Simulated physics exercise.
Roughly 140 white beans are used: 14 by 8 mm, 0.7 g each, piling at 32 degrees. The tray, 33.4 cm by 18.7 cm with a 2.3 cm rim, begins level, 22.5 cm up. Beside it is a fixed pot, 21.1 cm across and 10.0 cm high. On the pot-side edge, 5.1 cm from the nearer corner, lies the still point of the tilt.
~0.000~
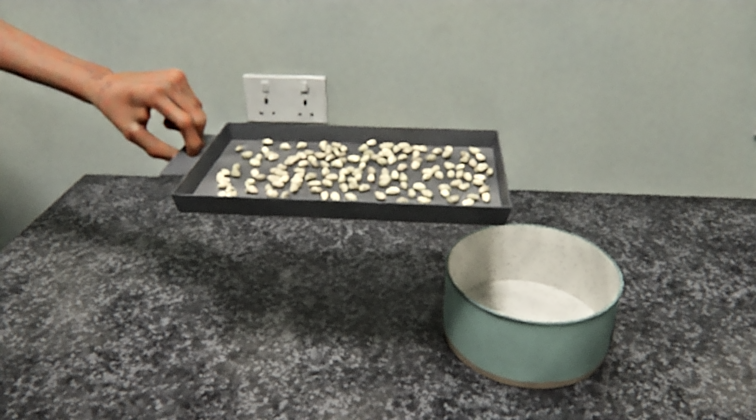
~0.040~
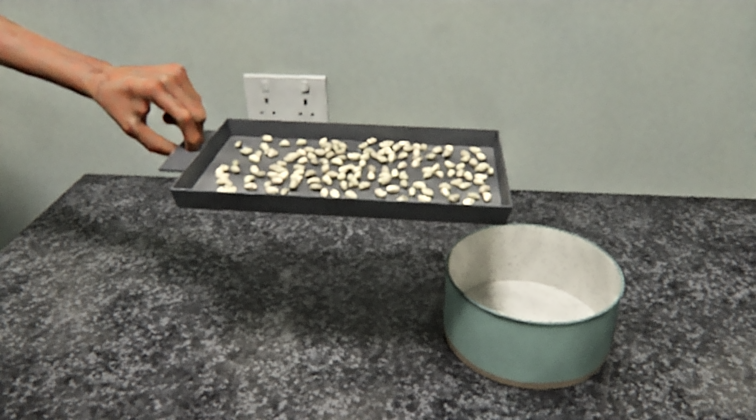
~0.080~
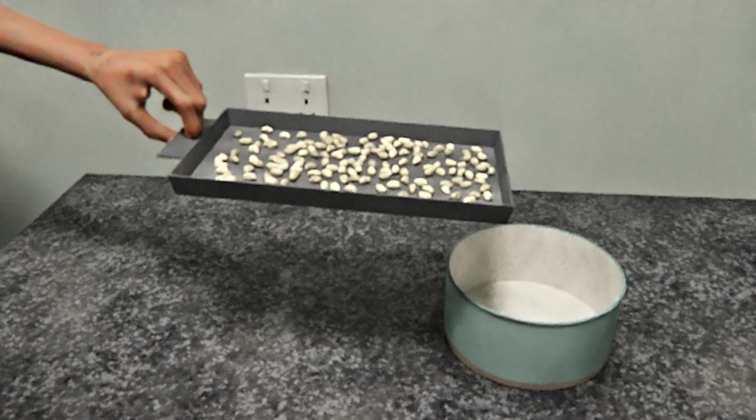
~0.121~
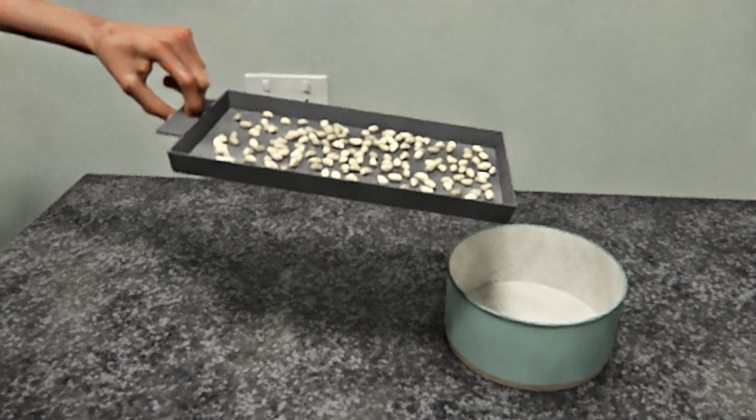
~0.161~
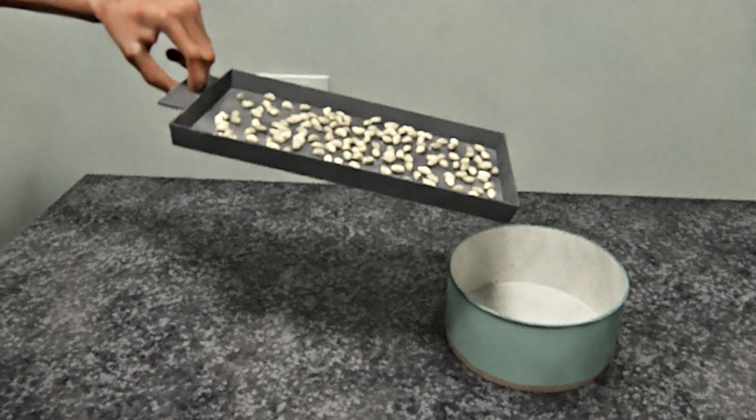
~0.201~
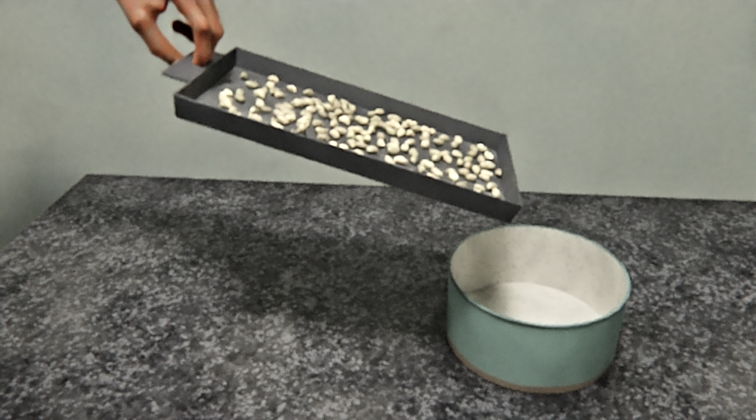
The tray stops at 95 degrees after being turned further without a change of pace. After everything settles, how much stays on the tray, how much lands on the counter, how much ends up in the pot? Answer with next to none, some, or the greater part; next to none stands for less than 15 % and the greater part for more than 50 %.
Tray: Next to none; counter: Next to none; pot: The greater part.
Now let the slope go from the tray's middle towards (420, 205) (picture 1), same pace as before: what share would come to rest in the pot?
Roughly 0 percent of them.
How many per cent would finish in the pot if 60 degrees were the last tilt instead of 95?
Estimate: Roughly 40 percent.
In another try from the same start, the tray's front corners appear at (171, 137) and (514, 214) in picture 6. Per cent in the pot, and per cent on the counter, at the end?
Split: Pot = 5, counter = 95.
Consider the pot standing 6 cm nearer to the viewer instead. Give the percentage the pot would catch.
In that case about 50 percent would end up there.
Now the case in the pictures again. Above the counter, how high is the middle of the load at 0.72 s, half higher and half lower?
Around 22 cm up.
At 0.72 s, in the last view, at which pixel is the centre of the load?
Near (523, 175).
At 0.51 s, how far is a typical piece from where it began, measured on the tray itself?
About 8 cm.
After 0.51 s, tilt 55 degrees; the tray holds 100 %, the pot 0 %.
After 0.72 s, tilt 81 degrees; the tray holds 60 %, the pot 0 %.
After 1.05 s, tilt 95 degrees; the tray holds 10 %, the pot 75 %.
At rest (2.4 s), tray 0 %, counter 10 %, pot 90 %.
